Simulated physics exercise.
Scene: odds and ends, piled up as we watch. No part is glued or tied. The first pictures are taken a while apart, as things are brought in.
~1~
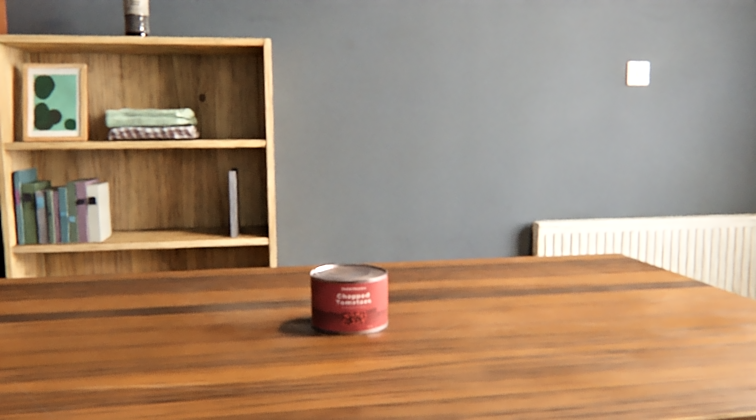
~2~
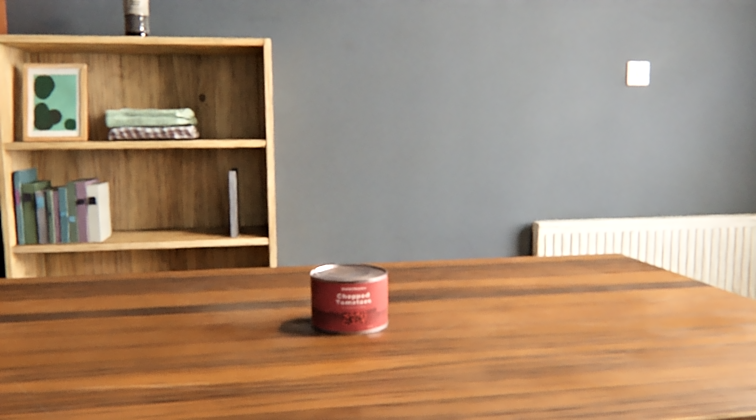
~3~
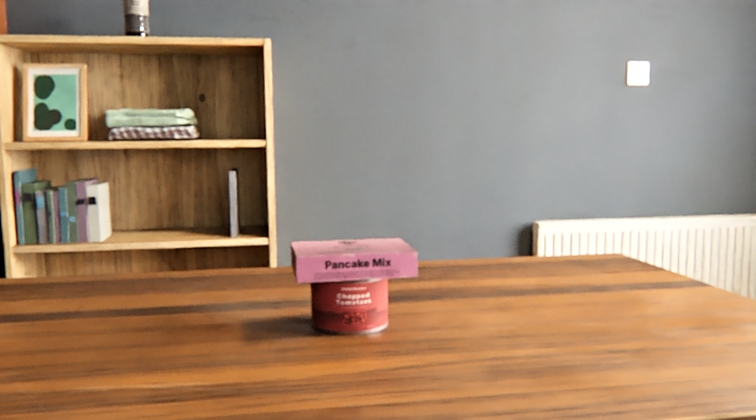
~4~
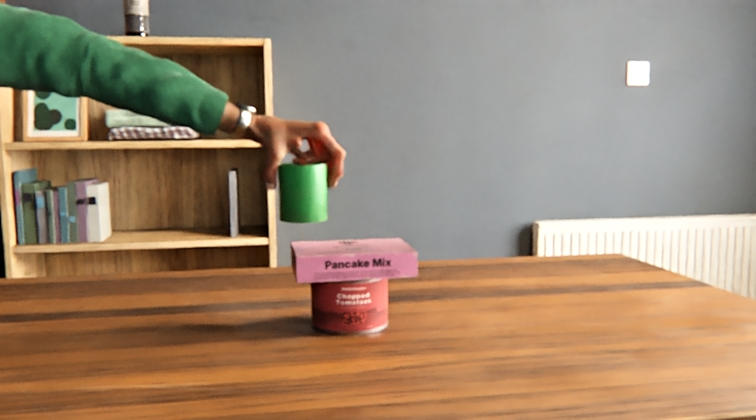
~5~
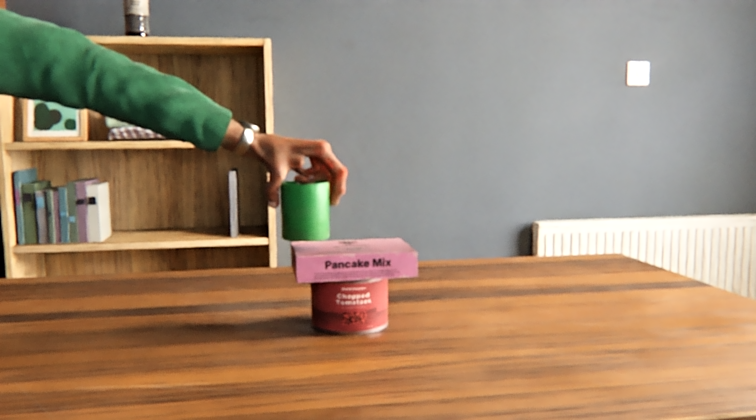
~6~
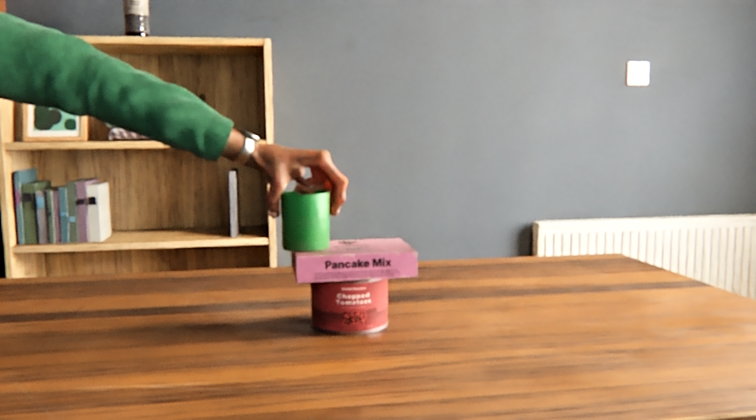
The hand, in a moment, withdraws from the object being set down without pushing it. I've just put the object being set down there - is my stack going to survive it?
Yes, your stack survives.
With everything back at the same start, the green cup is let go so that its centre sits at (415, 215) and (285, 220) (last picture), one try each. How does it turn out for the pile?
First try: The pile topples; second try: It topples.
Then, 0.30 s on from there, no change.
Then, 0.70 s on from there, green cup resting near (305, 221).
In the end, all 3 unmoved. At the end, from the last picture's camera, green cup near (305, 221). The pile holds.
